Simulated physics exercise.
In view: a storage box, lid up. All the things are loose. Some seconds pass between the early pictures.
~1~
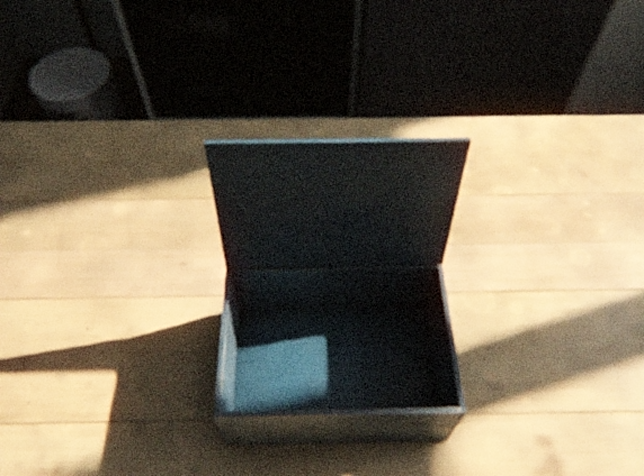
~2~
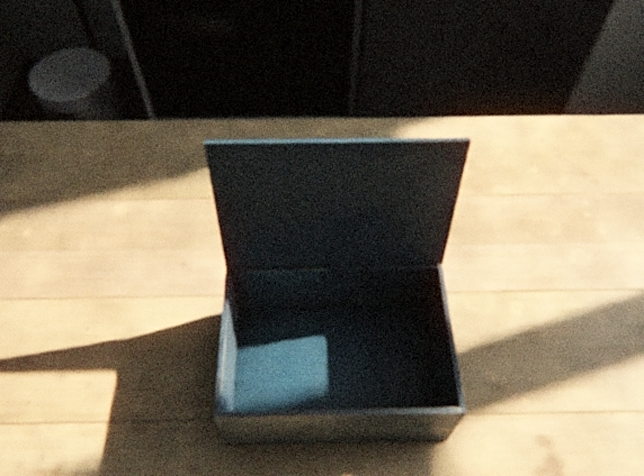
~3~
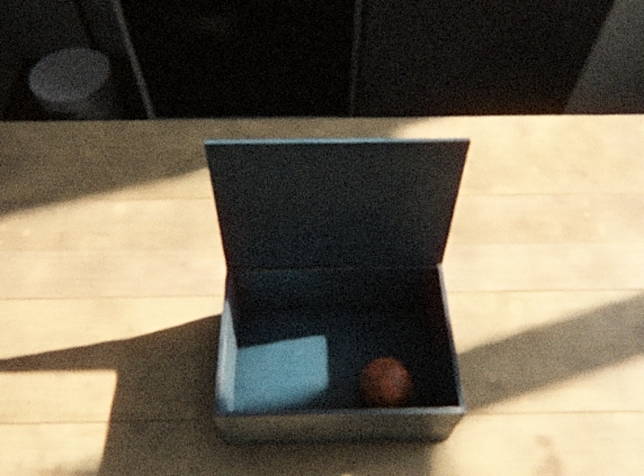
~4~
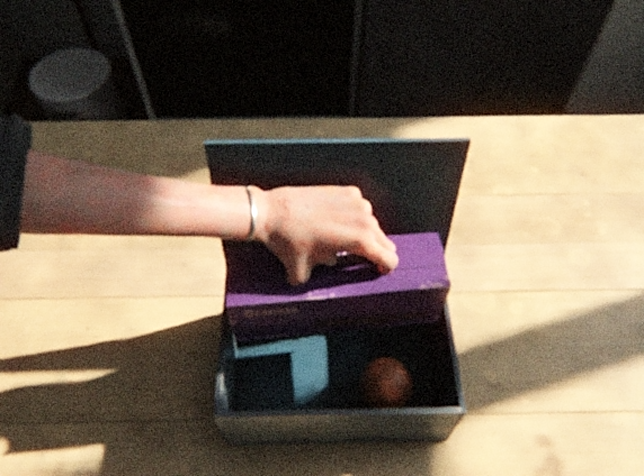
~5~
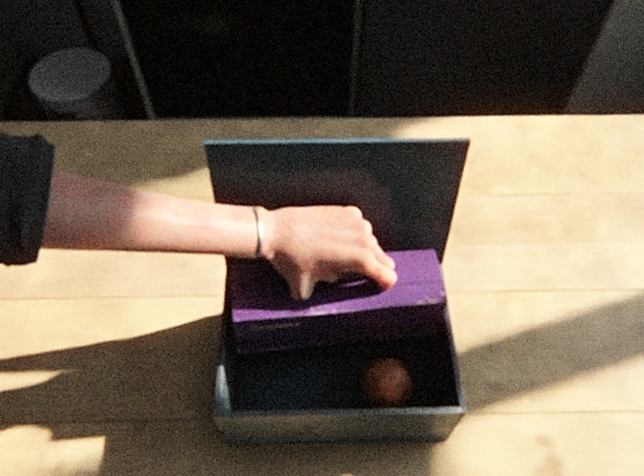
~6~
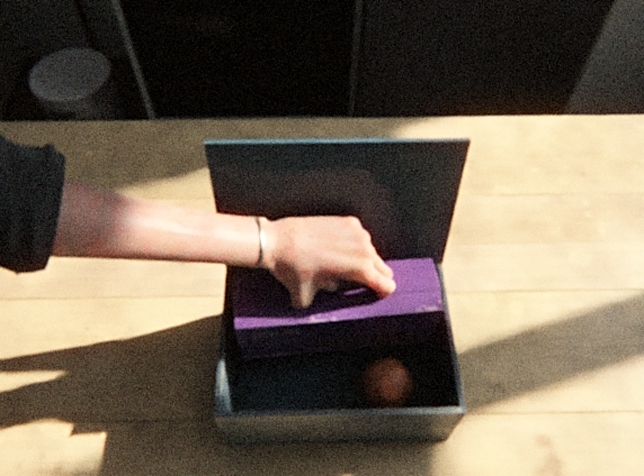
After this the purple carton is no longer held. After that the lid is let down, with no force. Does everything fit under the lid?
As it turns out, it sits on the rim.
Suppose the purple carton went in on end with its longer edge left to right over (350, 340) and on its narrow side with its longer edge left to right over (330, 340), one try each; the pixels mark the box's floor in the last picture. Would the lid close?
First, it stays ajar; second, it shuts flat.
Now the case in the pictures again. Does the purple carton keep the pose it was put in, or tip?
It keeps its pose.
Then, 1.10 s on from there, lid starting down; purple carton shifted a little near (335, 334).
Then, 1.70 s on from there, lid 51° above the rim; purple carton shifted a little near (335, 334).
Then, 2.10 s on from there, lid 18° above the rim; purple carton shifted a little near (335, 334).
In the end, lid shut; moved from the start, purple carton; orange ball unmoved. At the end, from the last picture's camera, purple carton near (335, 334).
